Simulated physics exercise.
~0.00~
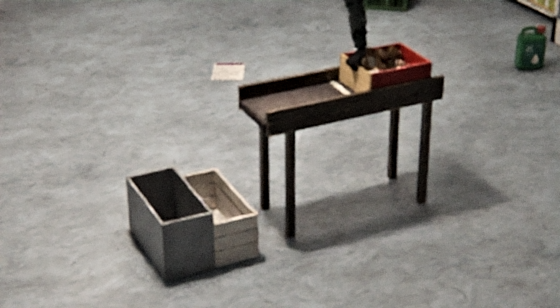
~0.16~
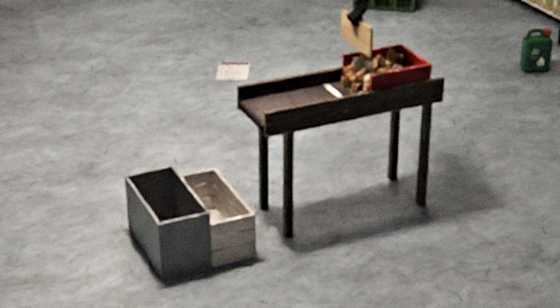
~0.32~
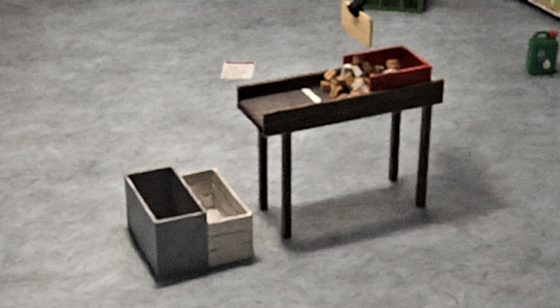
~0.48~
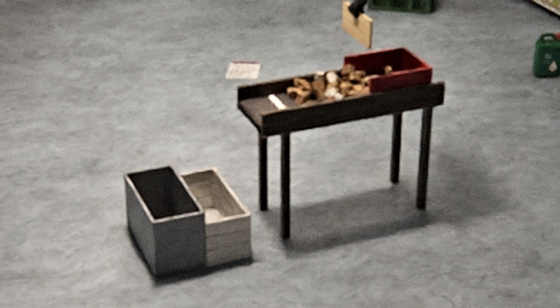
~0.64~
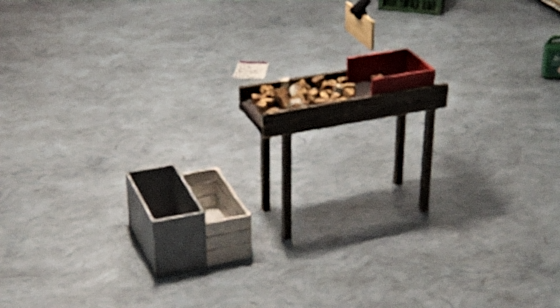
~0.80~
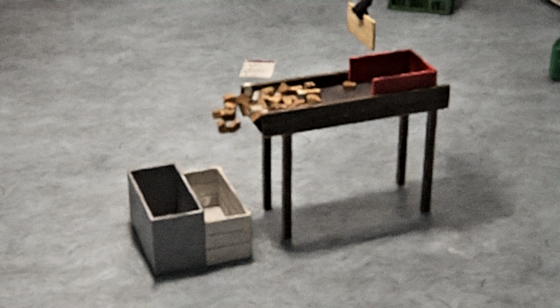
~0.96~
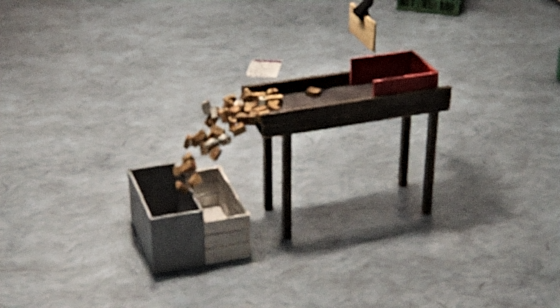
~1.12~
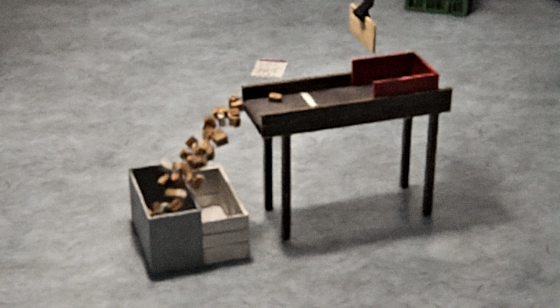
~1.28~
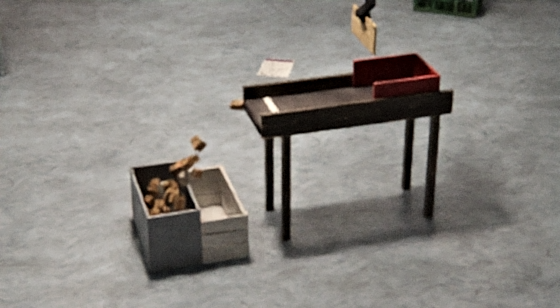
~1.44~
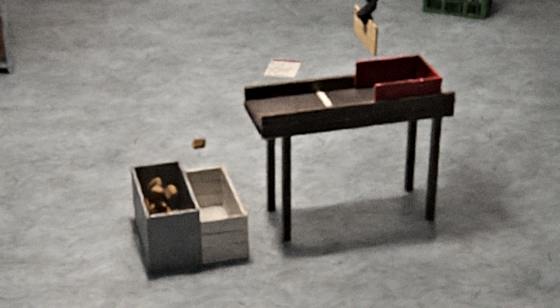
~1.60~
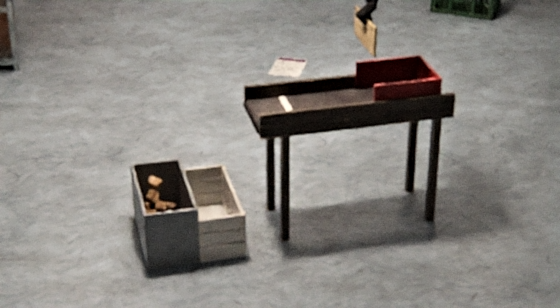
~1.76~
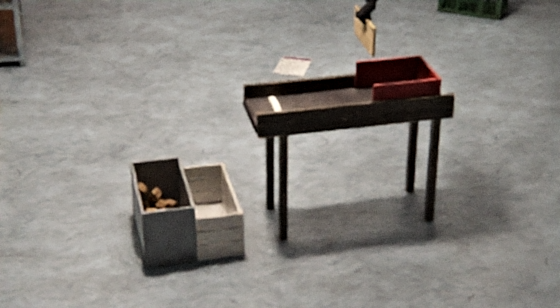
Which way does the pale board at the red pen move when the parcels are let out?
It moves up, raised by the dark gripper above the red pen.
